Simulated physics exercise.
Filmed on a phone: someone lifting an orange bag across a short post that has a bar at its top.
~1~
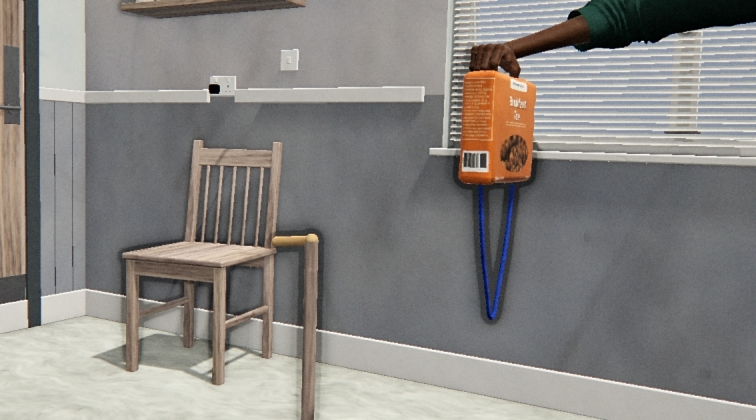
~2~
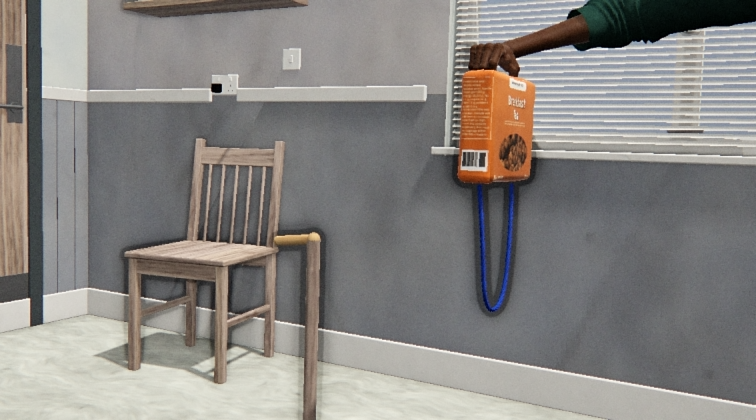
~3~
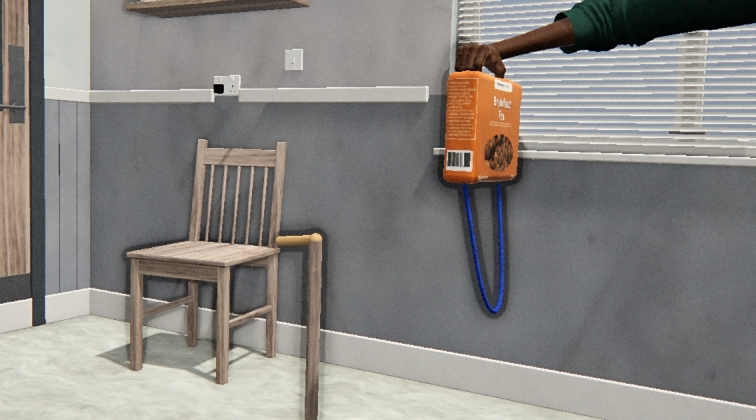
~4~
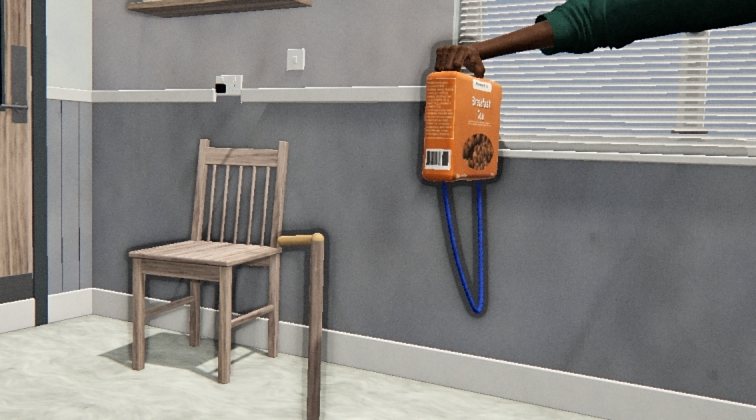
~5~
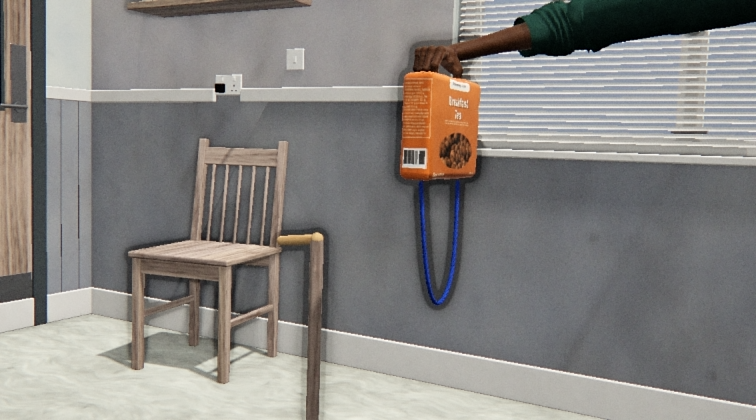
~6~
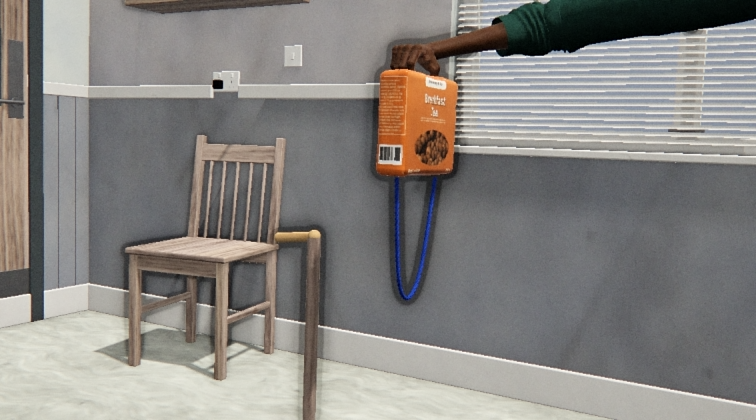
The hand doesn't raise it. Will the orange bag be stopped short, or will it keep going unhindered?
The orange bag keeps going unhindered.
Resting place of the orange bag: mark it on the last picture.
Roughly (208, 121).
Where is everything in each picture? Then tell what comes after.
The first frame shows orange bag (500, 130); hook tip (277, 242).
The second frame shows orange bag (499, 129); bottom of the loop (494, 309).
The third frame shows orange bag (485, 130).
The fourth frame shows orange bag (464, 129); bottom of the loop (478, 312).
The fifth frame shows orange bag (442, 128).
The sixth frame shows orange bag (419, 125); bottom of the loop (407, 298); hook tip (279, 238); hook points away from it, loop hangs below the hook.
Then, 0.70 s later than the last view, bag over the post near (343, 124).
Then, 1.76 s later than the last view, bag past the post near (243, 122).
Then, 2.14 s later than the last view, bag past the post near (211, 121).
Finally, bag past the post near (208, 121). The orange bag passes clear.
